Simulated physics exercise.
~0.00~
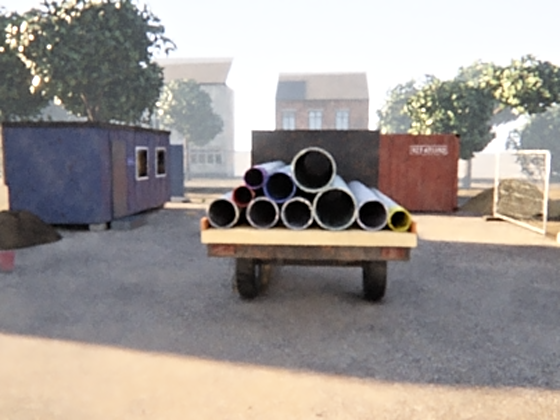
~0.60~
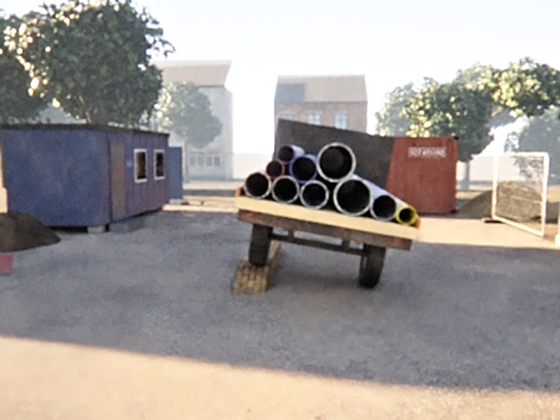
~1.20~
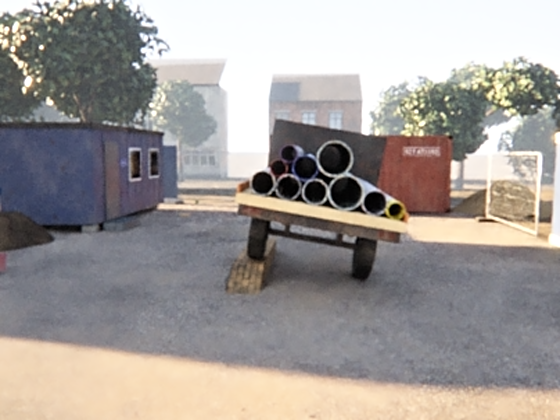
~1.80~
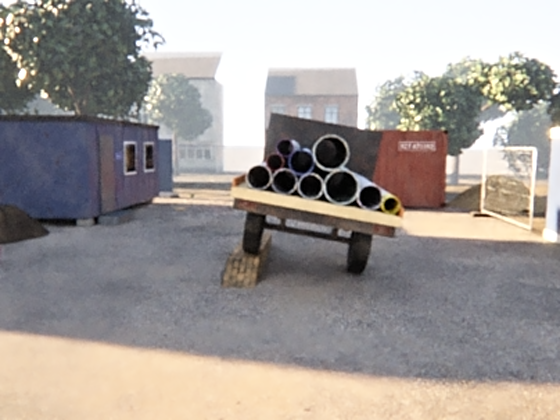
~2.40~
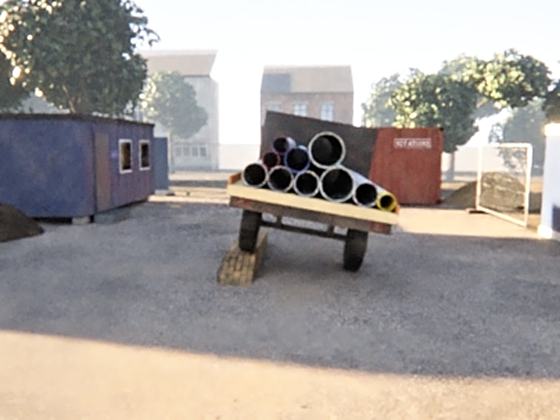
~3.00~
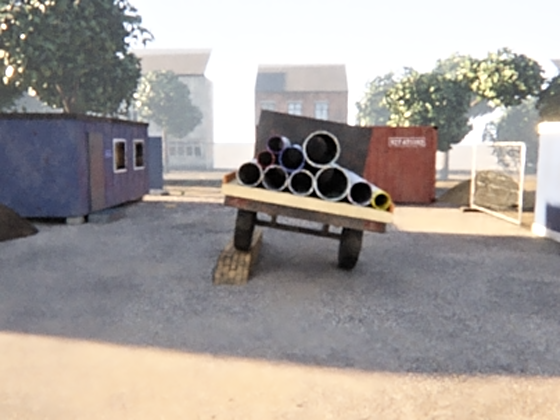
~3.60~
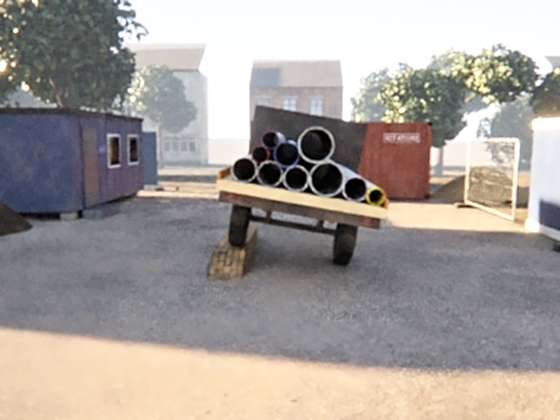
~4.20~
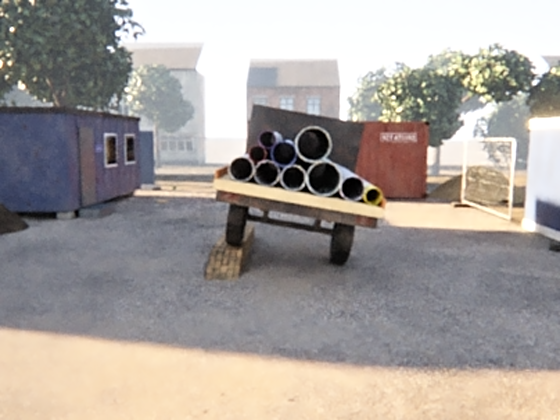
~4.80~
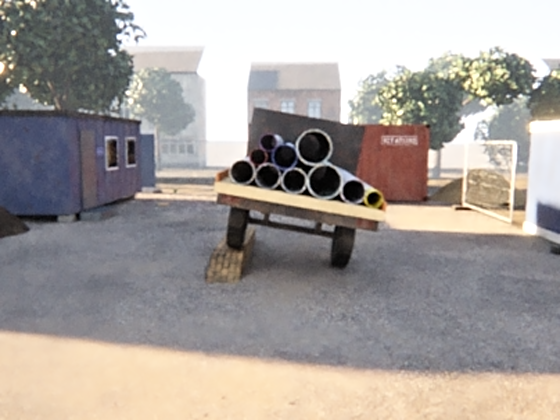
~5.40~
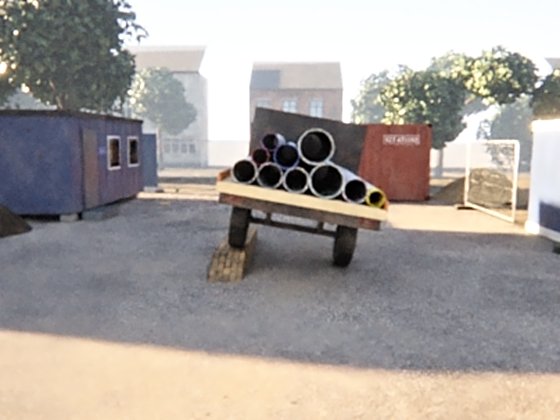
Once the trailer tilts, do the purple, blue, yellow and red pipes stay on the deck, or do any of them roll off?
All of them stay on the deck. The purple, blue and red pipes are still up on others, and the yellow one still lies on the deck near the right edge.
